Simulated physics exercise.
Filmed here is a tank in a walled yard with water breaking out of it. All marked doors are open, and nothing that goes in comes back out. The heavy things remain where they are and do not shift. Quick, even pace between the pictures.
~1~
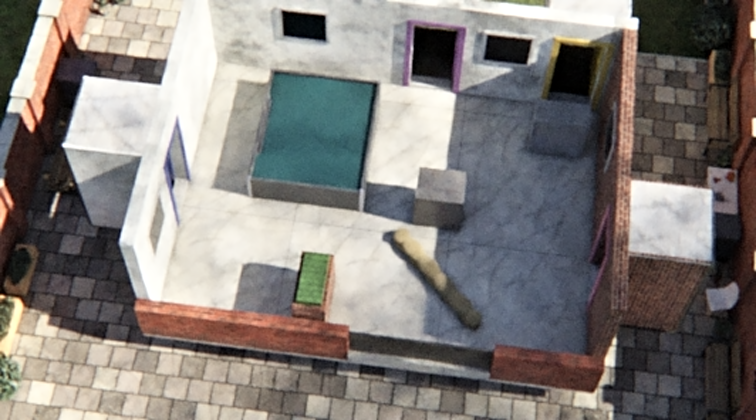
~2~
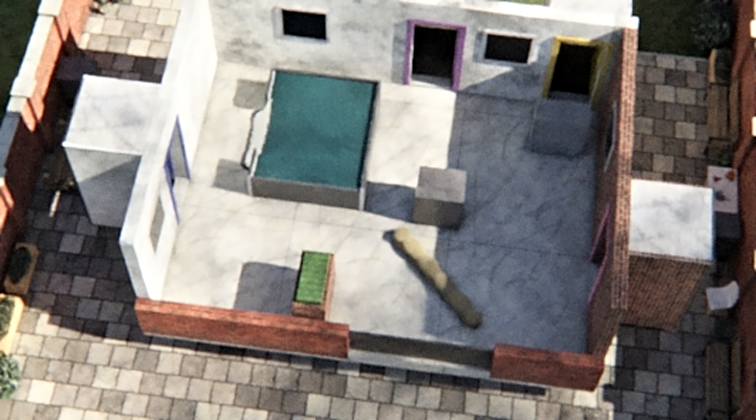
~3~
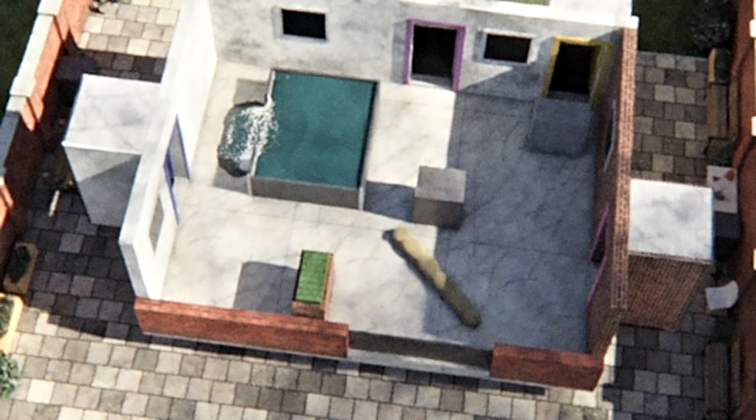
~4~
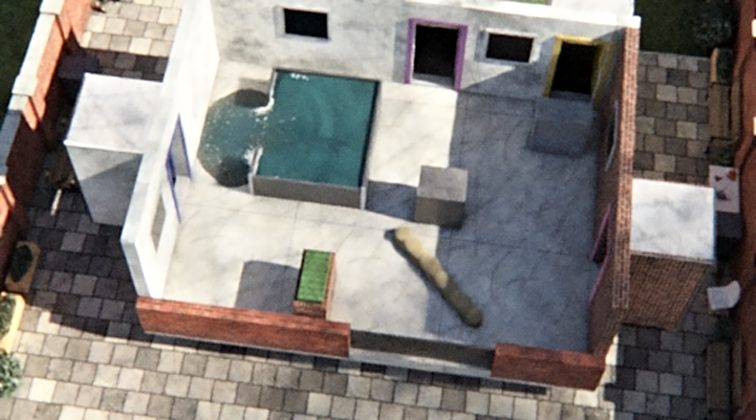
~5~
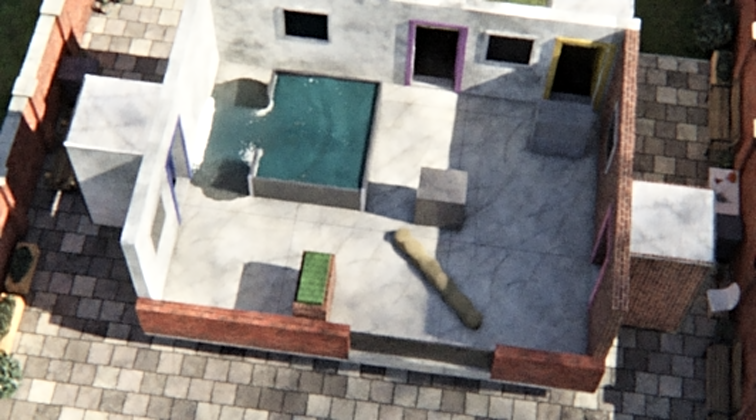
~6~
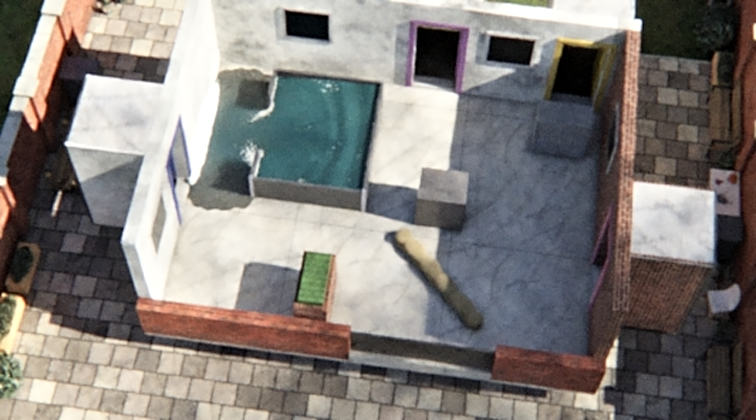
In a walled yard, water bursts from the left side of a tank and spreads leftward.
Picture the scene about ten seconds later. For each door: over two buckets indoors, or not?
Result: The yellow door never tops two buckets; the blue door tops two buckets; the purple door never tops two buckets; the pink door never tops two buckets.
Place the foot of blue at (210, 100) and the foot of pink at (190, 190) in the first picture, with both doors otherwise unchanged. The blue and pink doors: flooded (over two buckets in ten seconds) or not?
Note - blue door overshoots, pink door overshoots.
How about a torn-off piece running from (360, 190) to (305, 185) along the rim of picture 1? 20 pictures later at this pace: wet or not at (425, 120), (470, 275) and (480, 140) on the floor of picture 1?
One by one: Unsoaked; unsoaked; unsoaked.
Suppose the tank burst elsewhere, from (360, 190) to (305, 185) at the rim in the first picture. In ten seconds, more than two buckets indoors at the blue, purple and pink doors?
In that case the blue door stays within limits, the purple door stays within limits and the pink door overshoots.
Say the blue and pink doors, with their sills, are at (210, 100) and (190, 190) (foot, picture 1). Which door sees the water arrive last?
Result: The yellow door.
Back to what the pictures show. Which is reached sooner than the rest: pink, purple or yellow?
It's the door marked purple.
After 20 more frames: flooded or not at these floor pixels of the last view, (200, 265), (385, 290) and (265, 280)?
Result, in the order given: Wetted / not wetted / wetted.
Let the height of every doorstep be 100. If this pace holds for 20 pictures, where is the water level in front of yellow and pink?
Around 0 in a hundred for the first and 0 in a hundred for the second.
A moment on, water covers 10 % of the floor; the yellow door not reached, the blue door under two buckets in, the purple door not reached, the pink door not reached.
Next, water covers 25 % of the floor; the yellow door not reached, the blue door over two buckets in, the purple door not reached, the pink door not reached.
Then, water covers 40 % of the floor; the yellow door not reached, the blue door over two buckets in, the purple door wet at the sill, nothing in, the pink door not reached.
Later, water covers 65 % of the floor; the yellow door under two buckets in, the blue door far over two buckets in, the purple door under two buckets in, the pink door wet at the sill, nothing in.
In the end, water covers 90 % of the floor; the yellow door under two buckets in, the blue door far over two buckets in, the purple door under two buckets in, the pink door wet at the sill, nothing in.
